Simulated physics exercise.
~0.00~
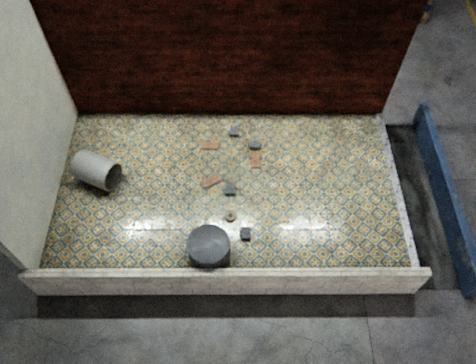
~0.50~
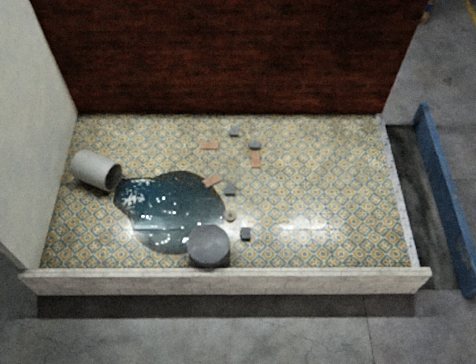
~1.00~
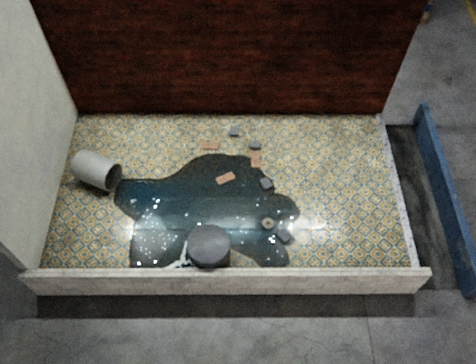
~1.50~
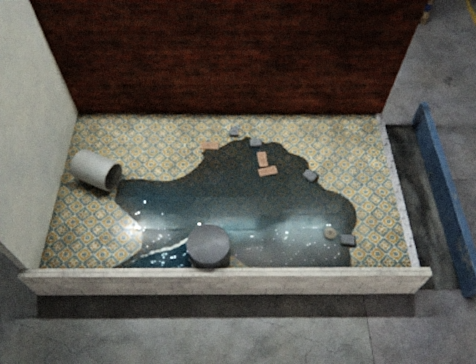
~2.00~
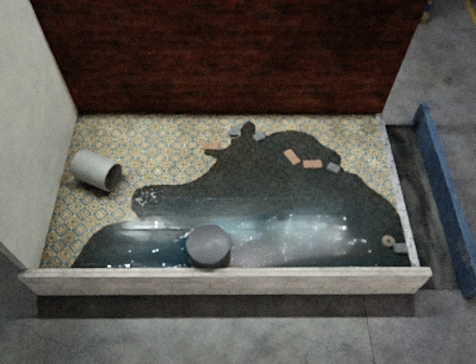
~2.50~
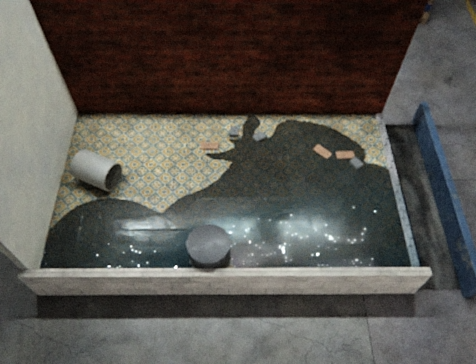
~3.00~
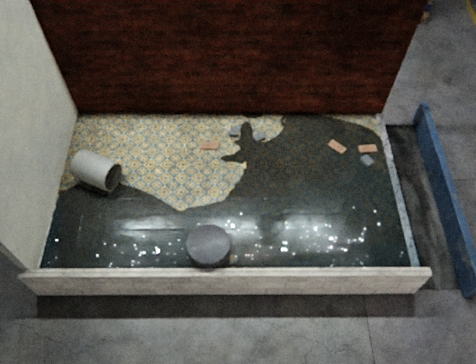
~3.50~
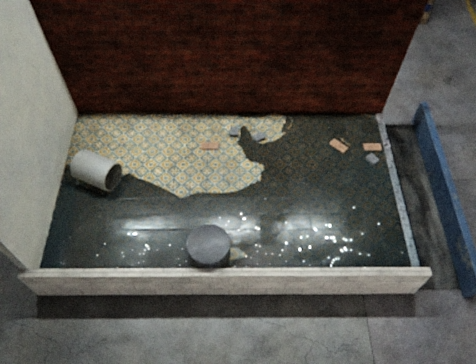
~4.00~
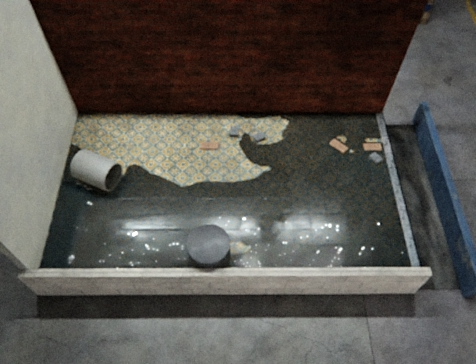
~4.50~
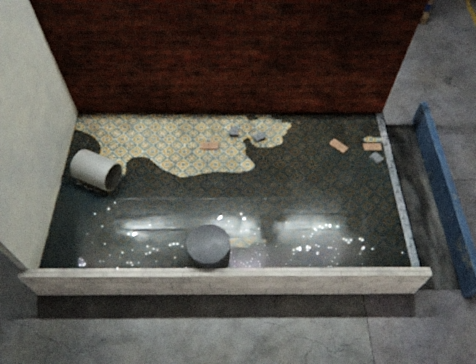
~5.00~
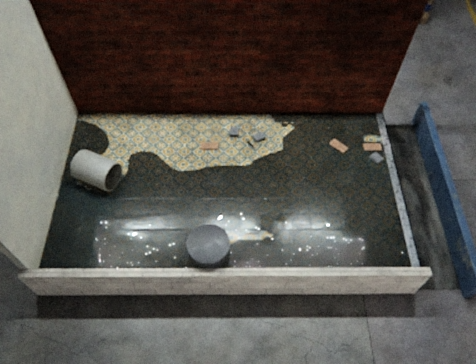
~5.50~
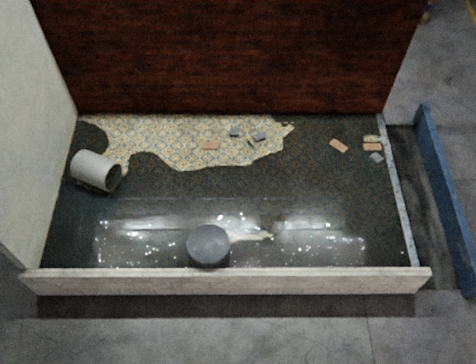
To begin with, a patterned tile floor lies dry between a dark red back wall, a pale left wall and a low front ledge, with a tipped pail at left, a grey round block near the front and small orange and grey pieces scattered around the middle. Dark water spreads from the pail's mouth toward the right. It reaches the pieces and carries several rightward, some slipping from view near the right edge. The water then creeps back around the pail. Finally the flow settles, leaving a pale dry patch at the back and a few pieces resting at upper right.
